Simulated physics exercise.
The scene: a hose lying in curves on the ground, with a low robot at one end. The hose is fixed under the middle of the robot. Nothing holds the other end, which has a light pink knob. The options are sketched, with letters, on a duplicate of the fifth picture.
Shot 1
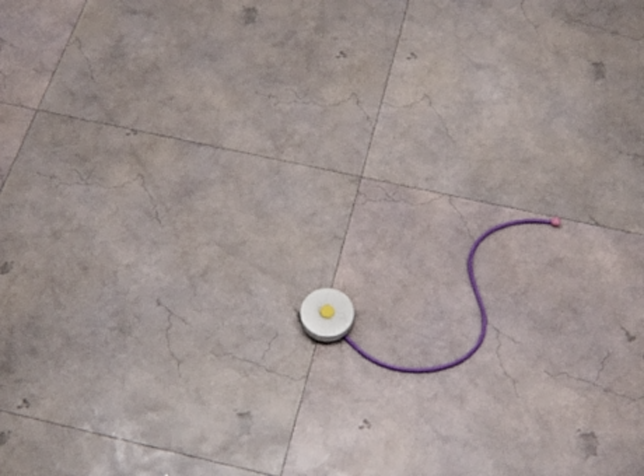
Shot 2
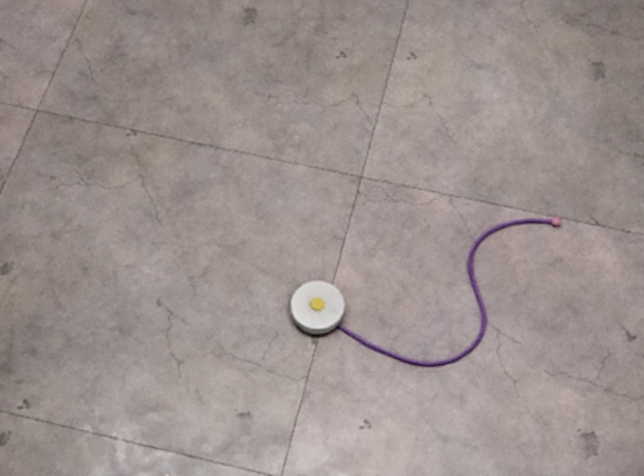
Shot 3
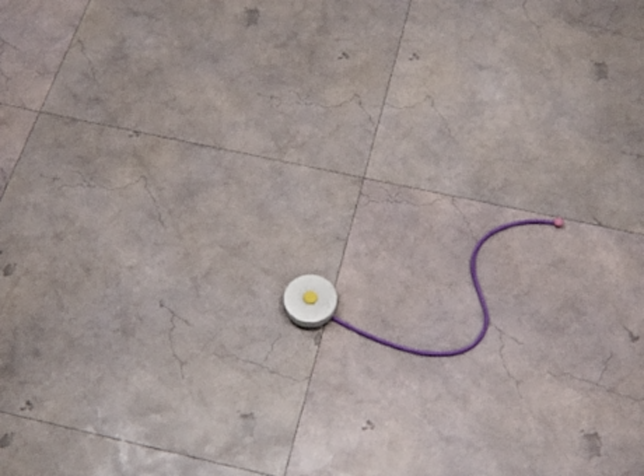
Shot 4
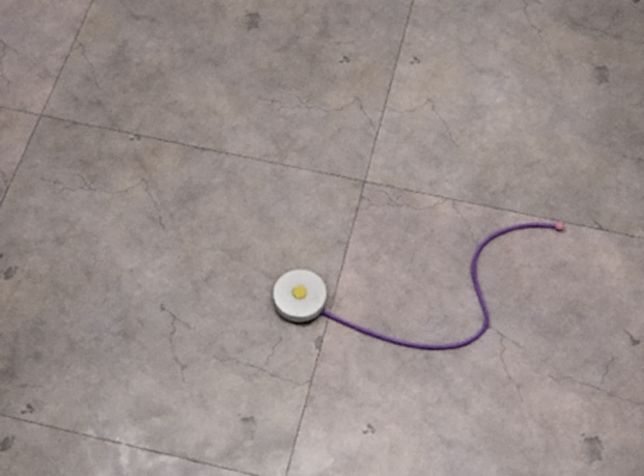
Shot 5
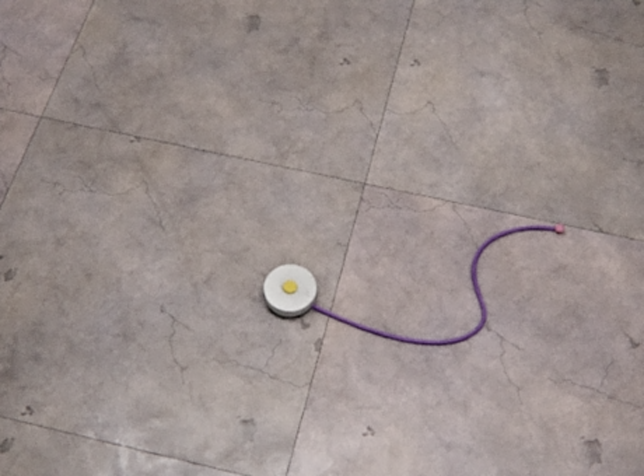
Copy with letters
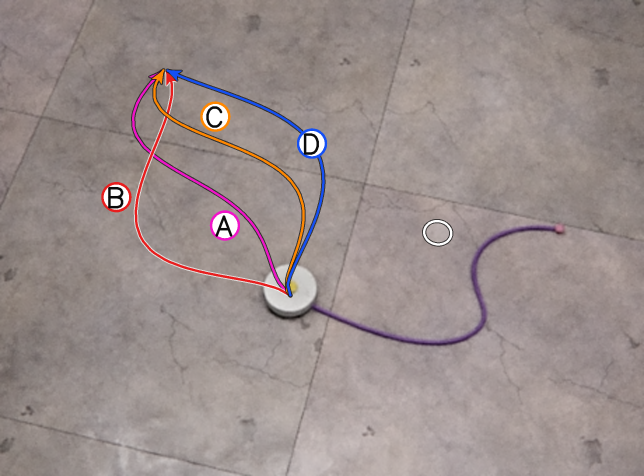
On a cracked, gray tiled floor, a low, round white robot with a yellow center crept a short way up and to the left, drawing along the near part of a curving purple hose.
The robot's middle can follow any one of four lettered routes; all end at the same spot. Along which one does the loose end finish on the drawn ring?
With A the free end lies on the ring.
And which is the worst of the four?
Route D.
On the marked copy, A from (290, 296) via (191, 179) to (162, 71); B from (290, 296) via (136, 221) to (167, 71); C from (290, 296) via (260, 158) to (163, 70); D from (290, 296) via (312, 144) to (168, 71); the ring at (438, 233).
With A. Early on, robot (226, 196), middle of the hose (394, 276), free end (560, 229).
Further on, robot (134, 129), middle of the hose (296, 202), free end (474, 235).
At the end, robot (164, 64), middle of the hose (269, 181), free end (439, 231); the free end is on the ring.
As for the rest, B leaves the free end at (430, 250); C leaves the free end at (458, 222); D leaves the free end at (471, 216).
